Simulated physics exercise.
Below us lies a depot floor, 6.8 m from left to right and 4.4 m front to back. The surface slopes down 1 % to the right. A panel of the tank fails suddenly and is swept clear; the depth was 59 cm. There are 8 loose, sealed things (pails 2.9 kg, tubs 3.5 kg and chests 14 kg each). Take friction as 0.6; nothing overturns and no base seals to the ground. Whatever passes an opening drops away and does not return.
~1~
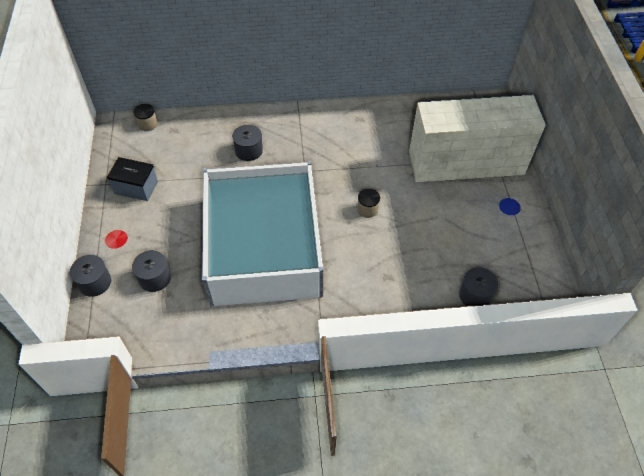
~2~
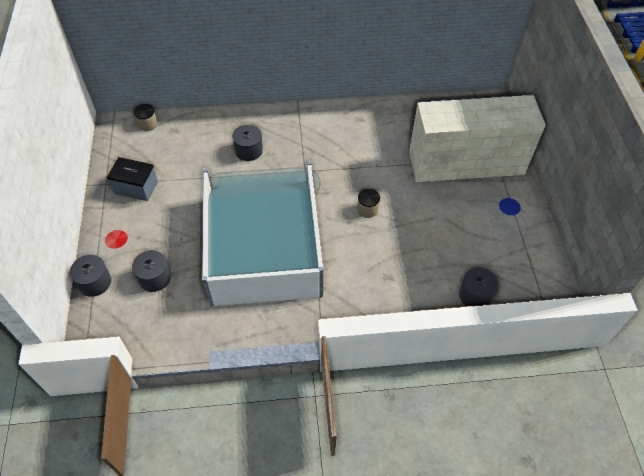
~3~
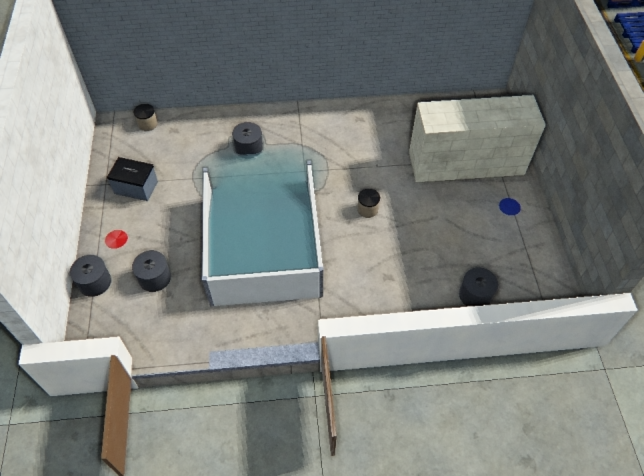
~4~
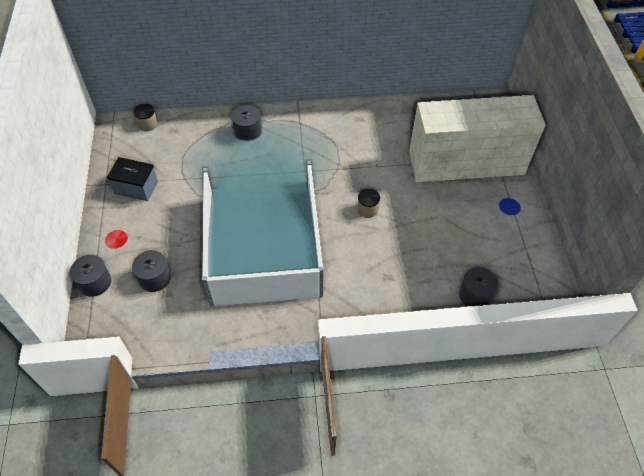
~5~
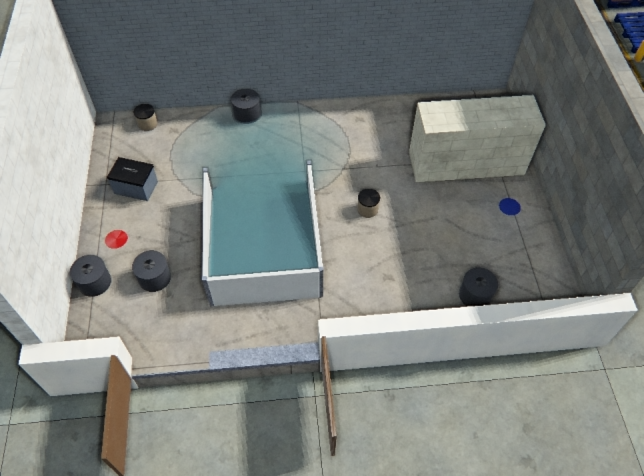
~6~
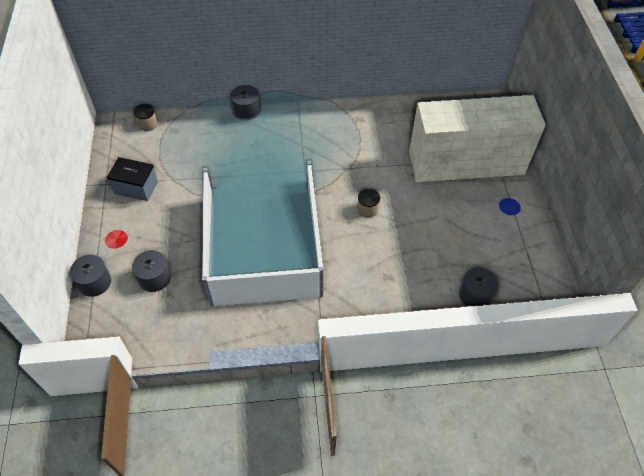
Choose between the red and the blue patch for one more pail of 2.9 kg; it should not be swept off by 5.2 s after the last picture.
The blue one is safe.
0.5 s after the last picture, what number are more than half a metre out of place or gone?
1 of them.
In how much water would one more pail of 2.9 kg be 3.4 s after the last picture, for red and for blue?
In turn 4 and 2 cm.
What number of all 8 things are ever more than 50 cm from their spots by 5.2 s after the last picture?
That makes 6.
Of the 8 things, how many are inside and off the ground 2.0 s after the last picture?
I count 3.
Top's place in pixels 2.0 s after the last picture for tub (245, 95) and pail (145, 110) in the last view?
Near (172, 110) and (101, 169).
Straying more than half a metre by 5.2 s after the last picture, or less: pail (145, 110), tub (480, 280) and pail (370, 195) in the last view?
In turn: Over, short of it, short of it.
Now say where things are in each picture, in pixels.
The first picture shows a tub at (247, 135), on the bottom; a pail is out of sight; the red patch at (116, 239); the blue patch at (510, 207); water covers 2.4 m2; 0 of 8 have shifted.
The second picture shows a tub at (247, 135) rests on the ground; a pail is out of sight; the red patch at (116, 239); the blue patch at (510, 207); 3.2 m2 under water; 0 of 8 have shifted.
The third picture shows a tub at (247, 133), on the bottom, 5 cm from its start; a pail is out of sight; the red patch at (116, 239); the blue patch at (510, 207); water covers 4.1 m2; 1 of 8 have shifted.
The fourth picture shows a tub at (246, 115) rests on the ground, 40 cm from its start; a pail is out of sight; the red patch at (116, 239); the blue patch at (510, 207); 5.3 m2 under water; 1 of 8 have shifted.
The fifth picture shows a tub at (245, 98) rests on the ground, 77 cm from its start; a pail is out of sight; the red patch at (116, 239); the blue patch at (510, 207); water covers 6.7 m2; 1 of 8 have shifted.
The sixth picture shows a tub at (245, 95), afloat, 83 cm from its start; a pail is out of sight; the red patch at (116, 239); the blue patch at (510, 207); 7.6 m2 under water; 1 of 8 have shifted.
Then, 0.5 s after the last picture on red it would be 0 cm off in 0 cm of water; on blue it would be 0 cm off in 0 cm of water.
Then, 2.0 s after the last picture on red it would be 0 cm off in 1 cm of water; on blue it would be 0 cm off in 0 cm of water.
Then, 3.4 s after the last picture on red it would be 103 cm off in 4 cm of water; on blue it would be 1 cm off in 2 cm of water.
Then, 5.2 s after the last picture on red it would be gone out; on blue it would be 2 cm off in 2 cm of water.
